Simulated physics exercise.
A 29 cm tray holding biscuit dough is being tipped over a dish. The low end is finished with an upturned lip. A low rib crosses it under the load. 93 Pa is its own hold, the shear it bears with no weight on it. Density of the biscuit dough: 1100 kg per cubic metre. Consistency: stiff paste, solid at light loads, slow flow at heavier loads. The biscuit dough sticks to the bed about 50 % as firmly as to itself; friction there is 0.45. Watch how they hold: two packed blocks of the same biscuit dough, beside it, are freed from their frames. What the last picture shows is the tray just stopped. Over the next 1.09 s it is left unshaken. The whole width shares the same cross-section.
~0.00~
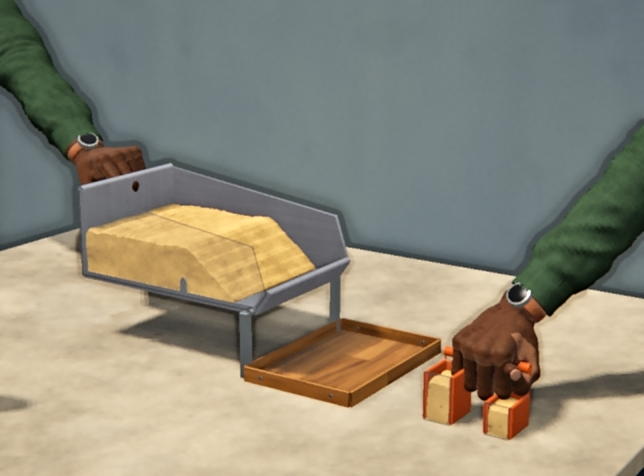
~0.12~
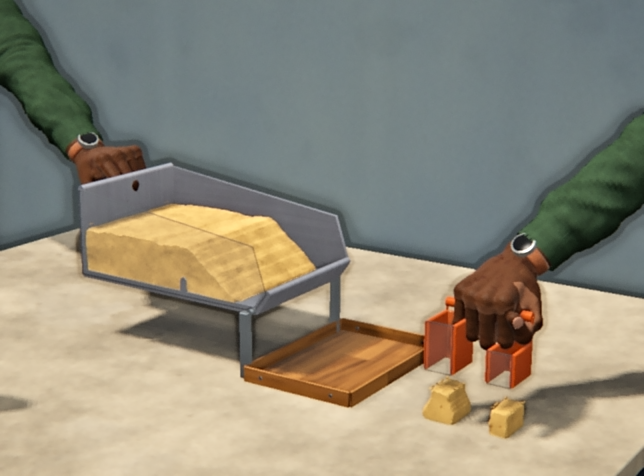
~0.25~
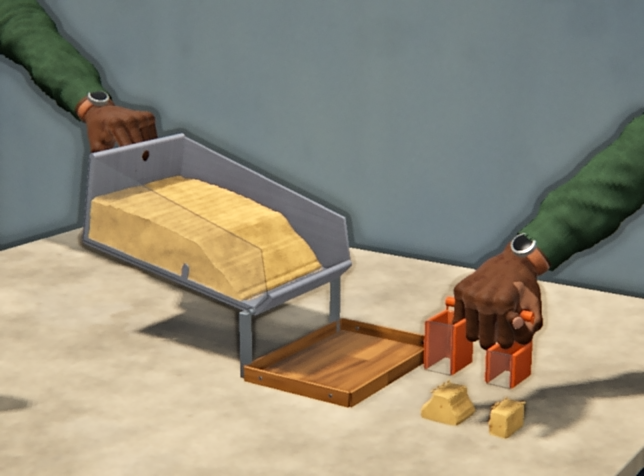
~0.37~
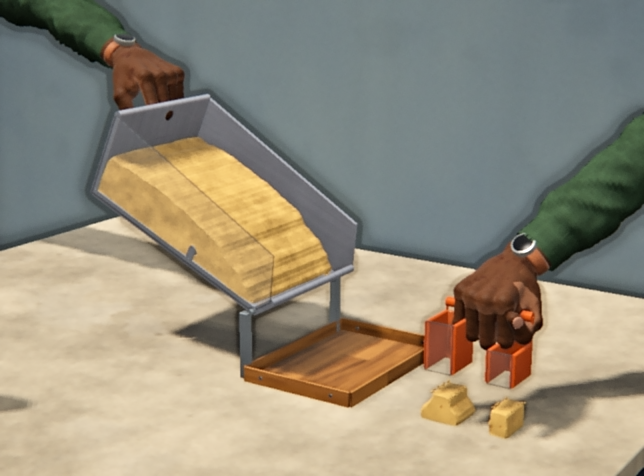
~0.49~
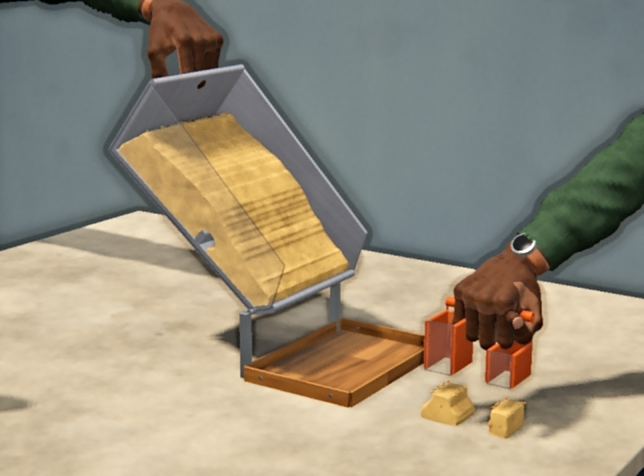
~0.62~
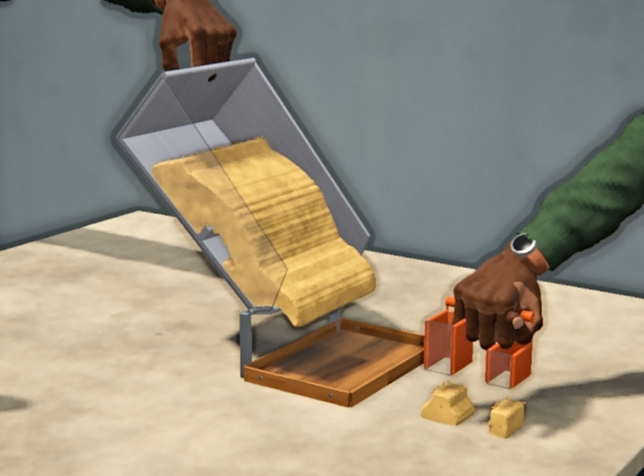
At first, one hand holds the raised back of a grey tray of pale yellow, dough-like material while another lifts two orange molds off two small blocks, which slump slightly. The left hand then tilts the tray steeply toward the right, and the mass slides and bulges over its low edge above a wooden dish.
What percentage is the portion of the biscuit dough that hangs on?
Roughly 21 %.
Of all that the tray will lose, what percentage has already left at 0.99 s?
I'd put it near 100 %.
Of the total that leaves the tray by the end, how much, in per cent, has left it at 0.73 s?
40 per cent.
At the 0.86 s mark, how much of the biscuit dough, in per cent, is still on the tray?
The share is roughly 40 per cent.
By 0.73 s, the tilt is 42 degrees and 70 % is on the bed.
By 0.86 s, the tilt is 42 degrees and 38 % is on the bed.
By 0.99 s, the tilt is 42 degrees and 24 % is on the bed.
By 1.12 s, the tilt is 42 degrees and 21 % is on the bed.
By 1.67 s, at the end, the tilt is 42 degrees and 21 % is on the bed.
